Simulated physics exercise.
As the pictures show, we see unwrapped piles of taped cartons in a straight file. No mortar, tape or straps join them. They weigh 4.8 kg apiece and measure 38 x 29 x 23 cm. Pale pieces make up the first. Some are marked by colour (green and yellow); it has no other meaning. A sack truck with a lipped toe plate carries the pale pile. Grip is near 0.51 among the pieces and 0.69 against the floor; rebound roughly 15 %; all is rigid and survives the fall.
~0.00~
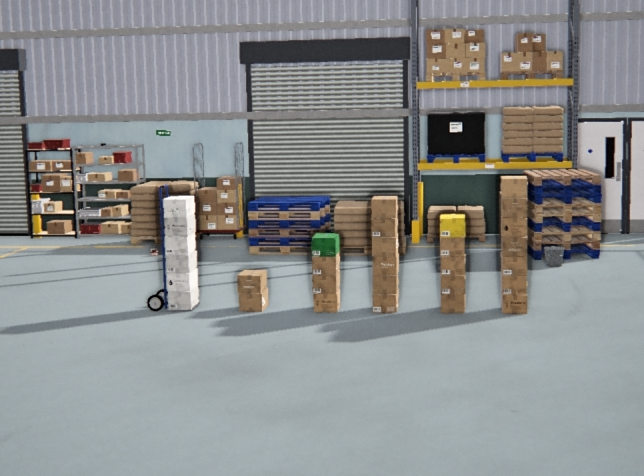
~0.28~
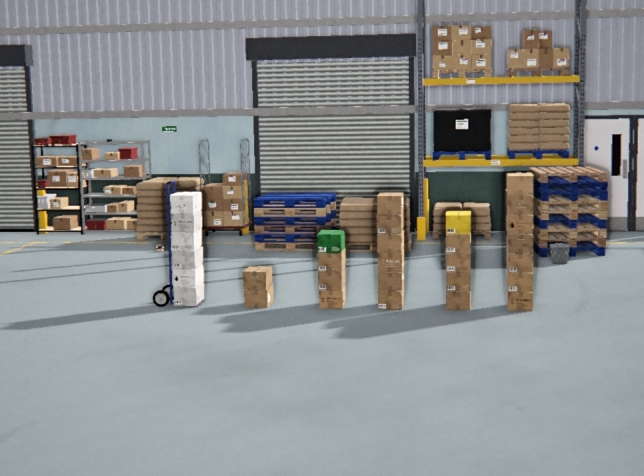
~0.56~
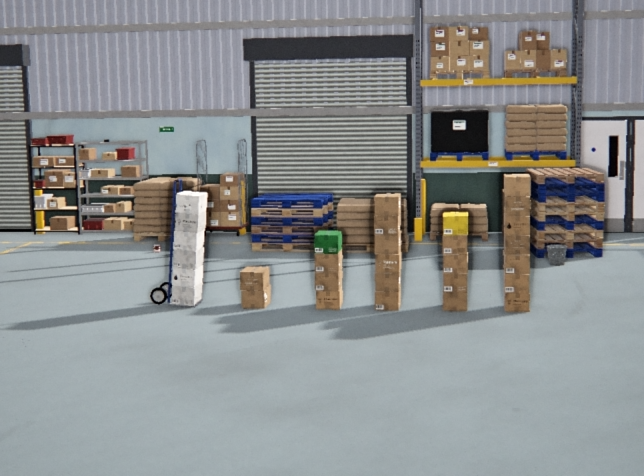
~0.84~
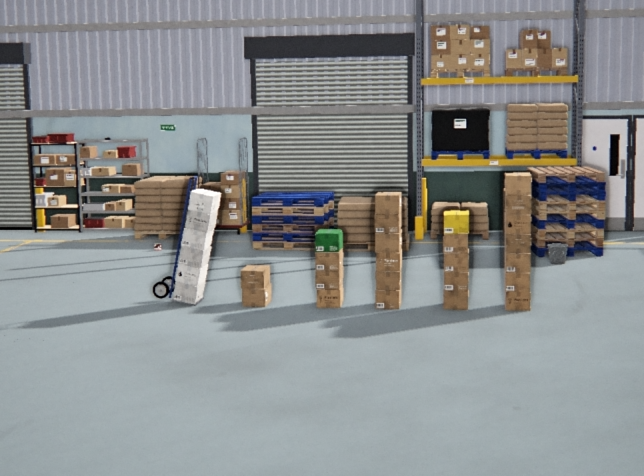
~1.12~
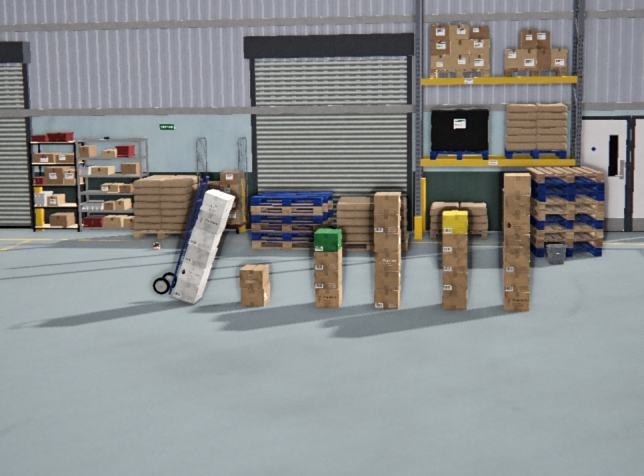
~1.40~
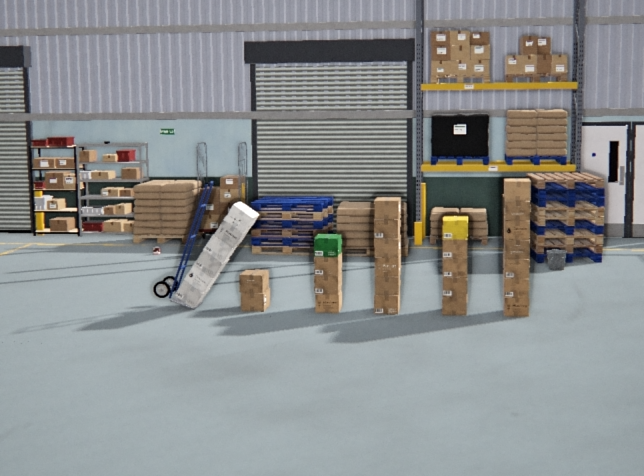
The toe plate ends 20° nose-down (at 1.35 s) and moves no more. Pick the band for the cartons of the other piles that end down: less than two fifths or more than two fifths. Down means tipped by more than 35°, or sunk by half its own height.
The part is under two fifths.
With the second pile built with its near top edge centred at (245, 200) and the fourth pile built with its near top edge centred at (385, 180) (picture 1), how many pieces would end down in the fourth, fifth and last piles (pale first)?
Then fourth 7, fifth 5, last 7.
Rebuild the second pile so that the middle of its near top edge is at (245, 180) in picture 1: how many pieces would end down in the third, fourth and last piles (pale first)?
Then third 3, fourth 6, last 7.
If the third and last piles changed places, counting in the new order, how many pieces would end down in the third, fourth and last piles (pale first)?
Then third 0, fourth 0, last 0.
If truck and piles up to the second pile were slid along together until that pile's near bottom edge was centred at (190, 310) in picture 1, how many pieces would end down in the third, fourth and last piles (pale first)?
Then third 0, fourth 0, last 0.
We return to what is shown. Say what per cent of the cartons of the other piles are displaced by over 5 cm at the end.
5 per cent.
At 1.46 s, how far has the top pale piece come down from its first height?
Roughly 20 cm.
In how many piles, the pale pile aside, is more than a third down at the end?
The count is 0.
Around 1.46 s, 6 of the pale pile down; none of the 24 other cartons down.
Around 1.72 s, 6 of the pale pile down; none of the 24 other cartons down, 1 disturbed.
Around 1.92 s, 6 of the pale pile down; none of the 24 other cartons down, 5 disturbed; green carton displaced 22 mm.
Finally (2.5 s), 6 of the pale pile down; none of the 24 other cartons down, 5 disturbed; green carton displaced 20 mm; yellow carton unmoved. That is 0 per cent. Seen by the last camera, middles, green carton near (330, 245), yellow carton near (455, 228).
